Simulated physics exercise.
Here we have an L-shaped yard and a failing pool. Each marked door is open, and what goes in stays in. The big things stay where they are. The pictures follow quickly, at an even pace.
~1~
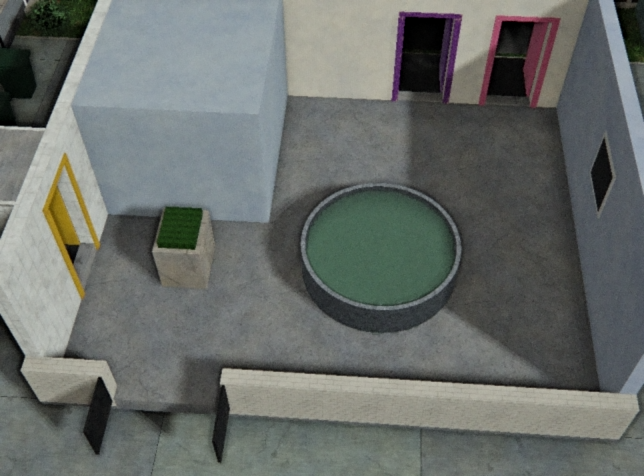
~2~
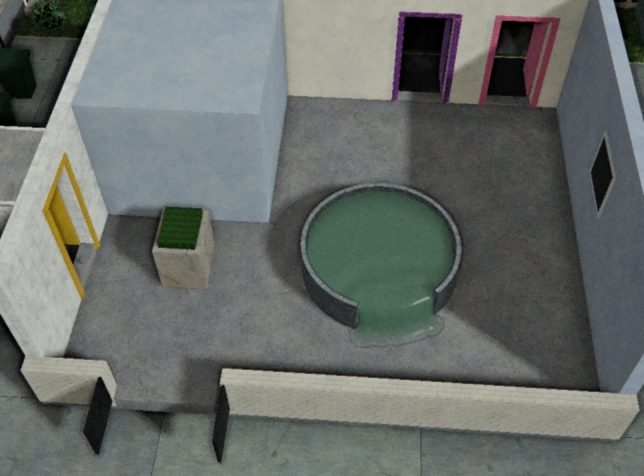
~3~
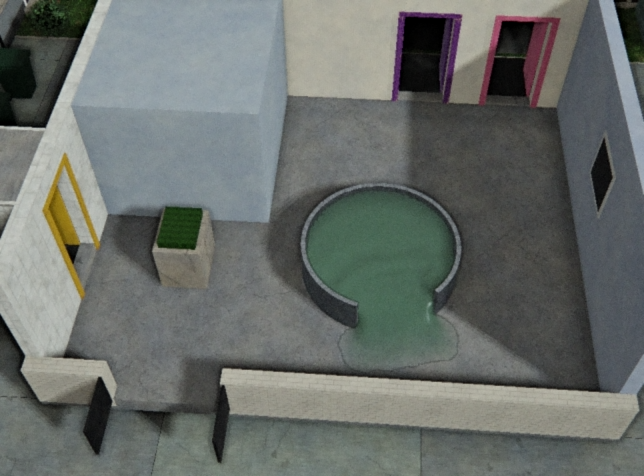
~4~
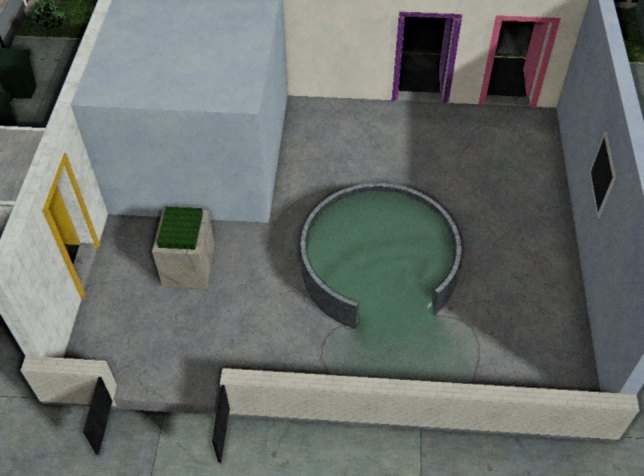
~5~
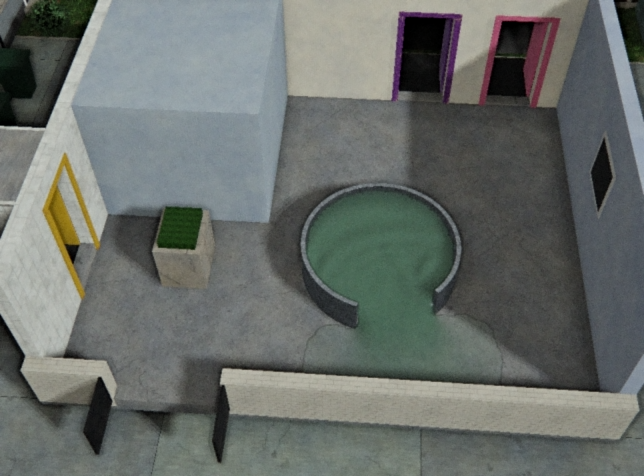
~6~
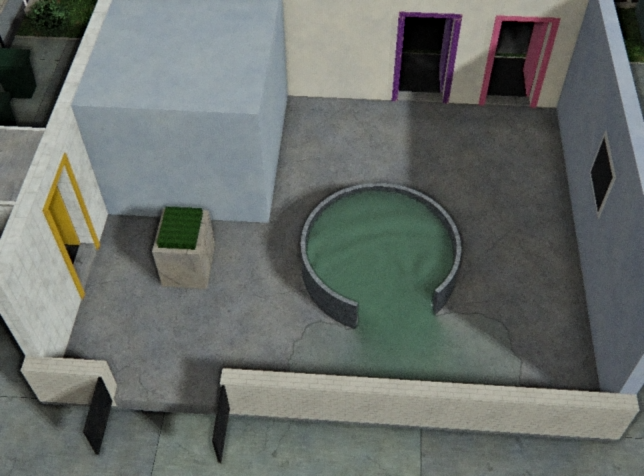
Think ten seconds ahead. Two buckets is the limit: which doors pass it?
In the end: The purple door floods; the yellow door holds within the limit; the pink door floods.
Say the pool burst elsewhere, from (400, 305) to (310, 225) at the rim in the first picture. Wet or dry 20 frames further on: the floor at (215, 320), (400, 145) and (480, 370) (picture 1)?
In that order: Under water, clear, under water.
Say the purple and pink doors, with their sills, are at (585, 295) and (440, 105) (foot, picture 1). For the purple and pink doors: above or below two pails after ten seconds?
My reading: The purple door floods, the pink door floods.
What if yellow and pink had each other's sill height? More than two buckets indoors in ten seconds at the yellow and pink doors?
One by one: Yellow lets more in; pink stays under.
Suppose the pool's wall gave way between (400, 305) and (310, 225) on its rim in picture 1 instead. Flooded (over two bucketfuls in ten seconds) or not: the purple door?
In short: Purple door keeps below it.
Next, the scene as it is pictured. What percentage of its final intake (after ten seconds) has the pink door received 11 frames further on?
Close to 0 %.
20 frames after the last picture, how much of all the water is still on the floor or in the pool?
Some 100 per cent.
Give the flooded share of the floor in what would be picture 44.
Near 85 in a hundred.
A moment on, water covers 15 % of the floor; the purple door not reached, the yellow door not reached, the pink door not reached.
Next, water covers 25 % of the floor; the purple door not reached, the yellow door not reached, the pink door not reached.
Then, water covers 50 % of the floor; the purple door not reached, the yellow door wet at the sill, nothing in, the pink door not reached.
Later, water covers 85 % of the floor; the purple door under two buckets in, the yellow door wet at the sill, nothing in, the pink door over two buckets in.
In the end, water covers 100 % of the floor; the purple door over two buckets in, the yellow door wet at the sill, nothing in, the pink door far over two buckets in.
